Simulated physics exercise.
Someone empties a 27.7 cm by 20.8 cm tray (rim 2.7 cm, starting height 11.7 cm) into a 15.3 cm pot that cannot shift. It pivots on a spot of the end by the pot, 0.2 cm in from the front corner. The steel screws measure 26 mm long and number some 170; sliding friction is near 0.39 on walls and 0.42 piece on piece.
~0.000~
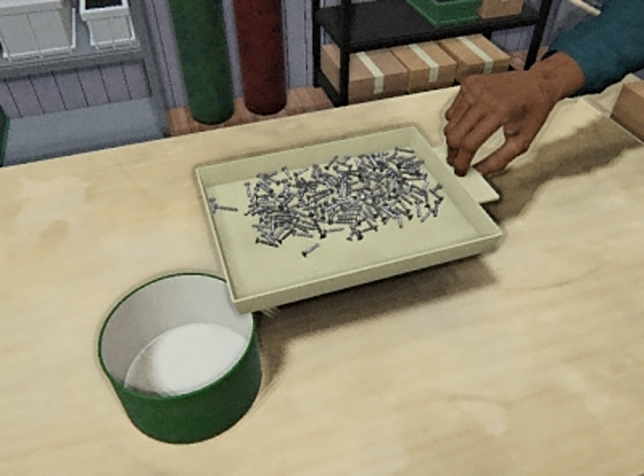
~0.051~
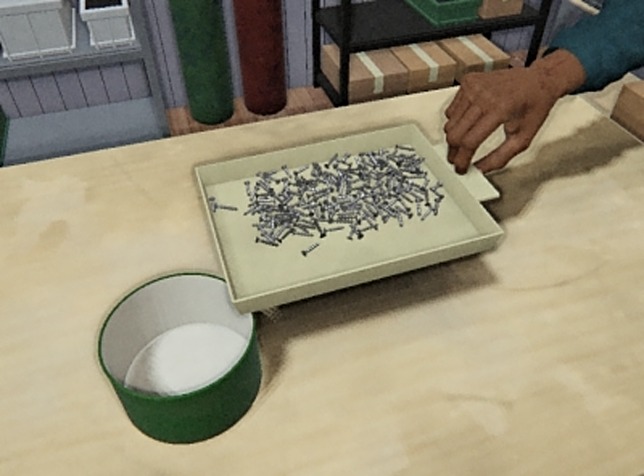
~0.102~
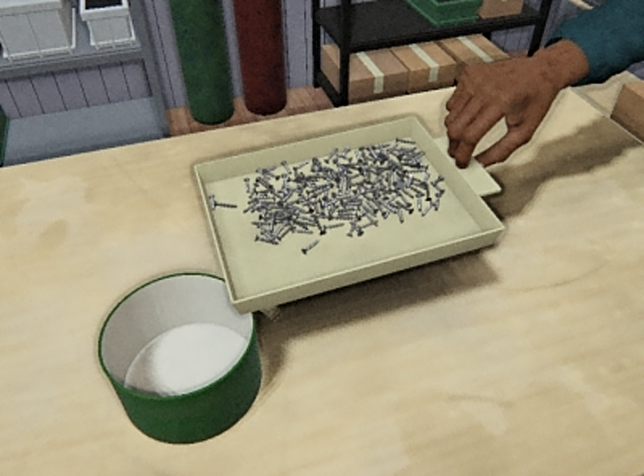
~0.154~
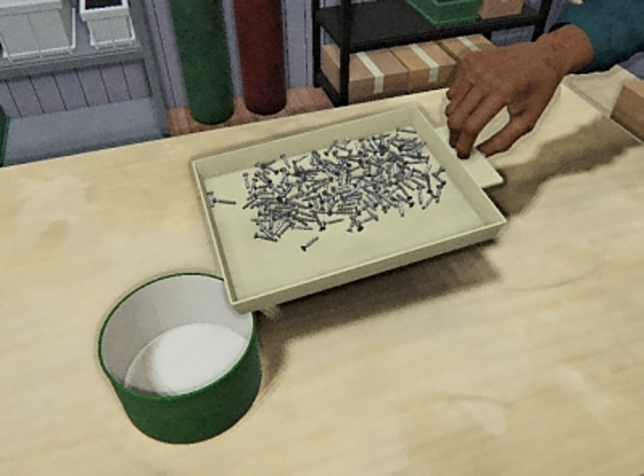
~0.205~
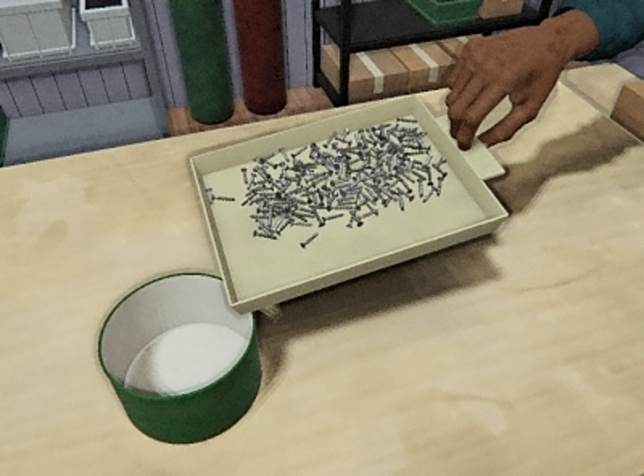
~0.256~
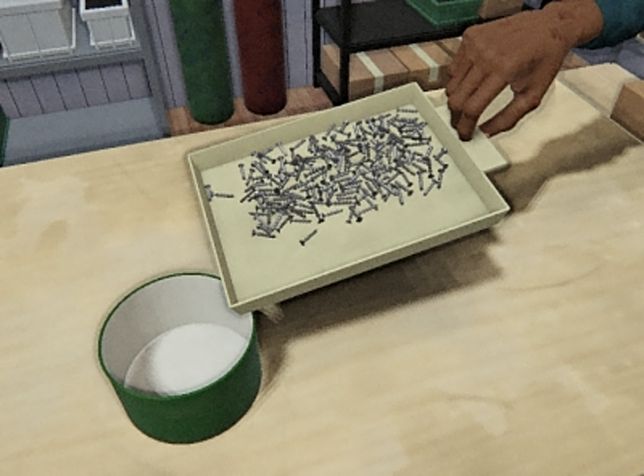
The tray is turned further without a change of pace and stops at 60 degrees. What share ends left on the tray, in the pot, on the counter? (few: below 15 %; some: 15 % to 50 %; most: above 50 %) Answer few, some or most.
Tray most, pot few, counter few.
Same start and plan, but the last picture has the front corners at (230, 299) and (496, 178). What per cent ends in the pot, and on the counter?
Pot 5, counter 25.
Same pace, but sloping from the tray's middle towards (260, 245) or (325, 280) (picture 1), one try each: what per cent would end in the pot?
About 5 and 0 per cent.
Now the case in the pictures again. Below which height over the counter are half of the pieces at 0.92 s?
About 18 cm.
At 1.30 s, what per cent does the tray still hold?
Some 95 per cent of the load.
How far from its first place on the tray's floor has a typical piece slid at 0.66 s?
About 5 cm.
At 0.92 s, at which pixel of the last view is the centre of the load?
At about (242, 261).
Then, at 0.66 s, tilt 35 degrees; the tray holds 100 %, the pot 0 %.
After 0.92 s, tilt 50 degrees; the tray holds 100 %, the pot 0 %.
Then, at 1.30 s, tilt 60 degrees; the tray holds 95 %, the pot 5 %.
By 2.1 s all is still; tray 90 %, pot 5 %, counter 5 %.
